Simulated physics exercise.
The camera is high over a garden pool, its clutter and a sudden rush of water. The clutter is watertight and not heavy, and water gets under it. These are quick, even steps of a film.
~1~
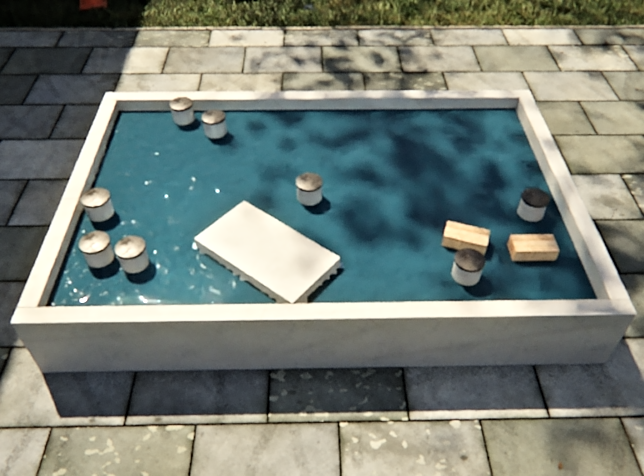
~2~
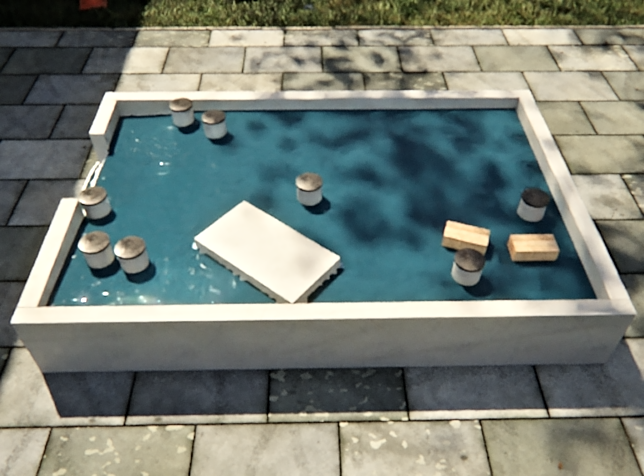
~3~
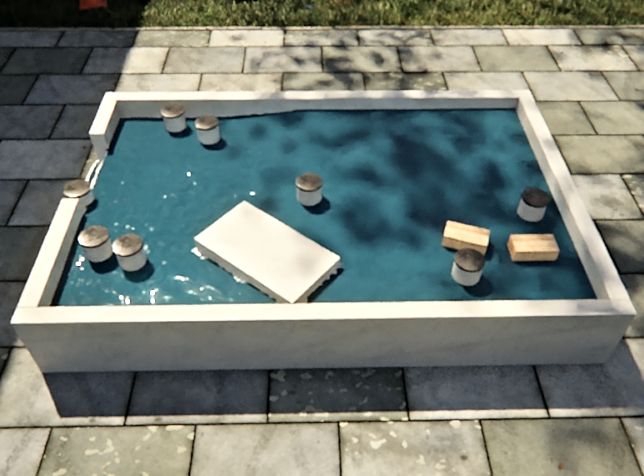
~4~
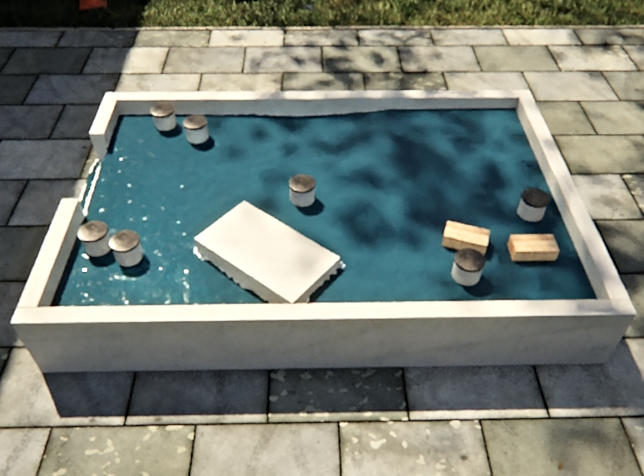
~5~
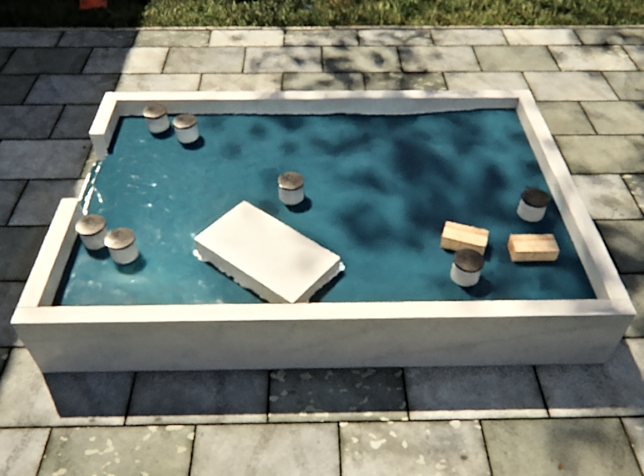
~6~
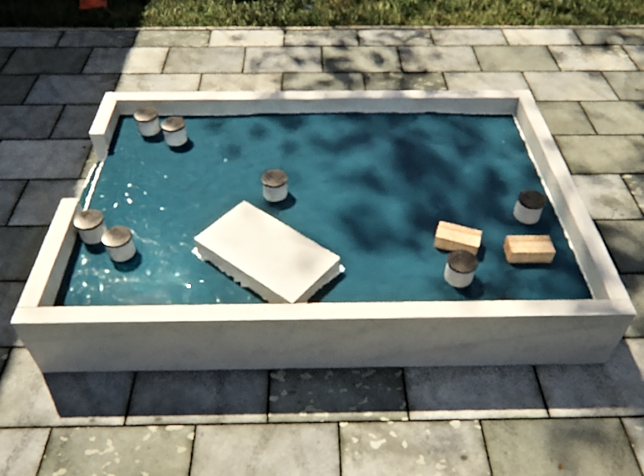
In a garden pool, the left wall opens and floating pails drift left toward it.
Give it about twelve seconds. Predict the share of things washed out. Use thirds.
Share: One to two thirds.
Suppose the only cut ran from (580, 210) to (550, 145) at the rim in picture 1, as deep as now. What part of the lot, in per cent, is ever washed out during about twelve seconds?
Close to 40 %.
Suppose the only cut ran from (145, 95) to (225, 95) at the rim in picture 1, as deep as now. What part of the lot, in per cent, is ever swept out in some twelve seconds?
Close to 40 %.
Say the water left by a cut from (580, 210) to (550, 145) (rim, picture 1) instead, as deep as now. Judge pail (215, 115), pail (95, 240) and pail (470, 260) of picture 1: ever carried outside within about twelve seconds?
As listed: Stays, inside, through.
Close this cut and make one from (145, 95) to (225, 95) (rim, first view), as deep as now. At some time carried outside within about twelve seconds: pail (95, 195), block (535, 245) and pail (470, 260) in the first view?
As listed: Through, stays, still in.
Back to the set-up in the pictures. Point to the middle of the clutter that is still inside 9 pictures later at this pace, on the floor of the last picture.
Close to (353, 264).
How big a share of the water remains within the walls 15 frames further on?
About 68 per cent.
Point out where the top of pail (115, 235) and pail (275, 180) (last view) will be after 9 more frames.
Close to (90, 213) and (131, 193).
A moment on, 1 of 10 are out; 9 afloat.
Next, 4 of 10 are out; 6 afloat.
Later, 6 of 10 are out; 4 afloat.
In the end, 6 of 10 are out; 4 afloat.
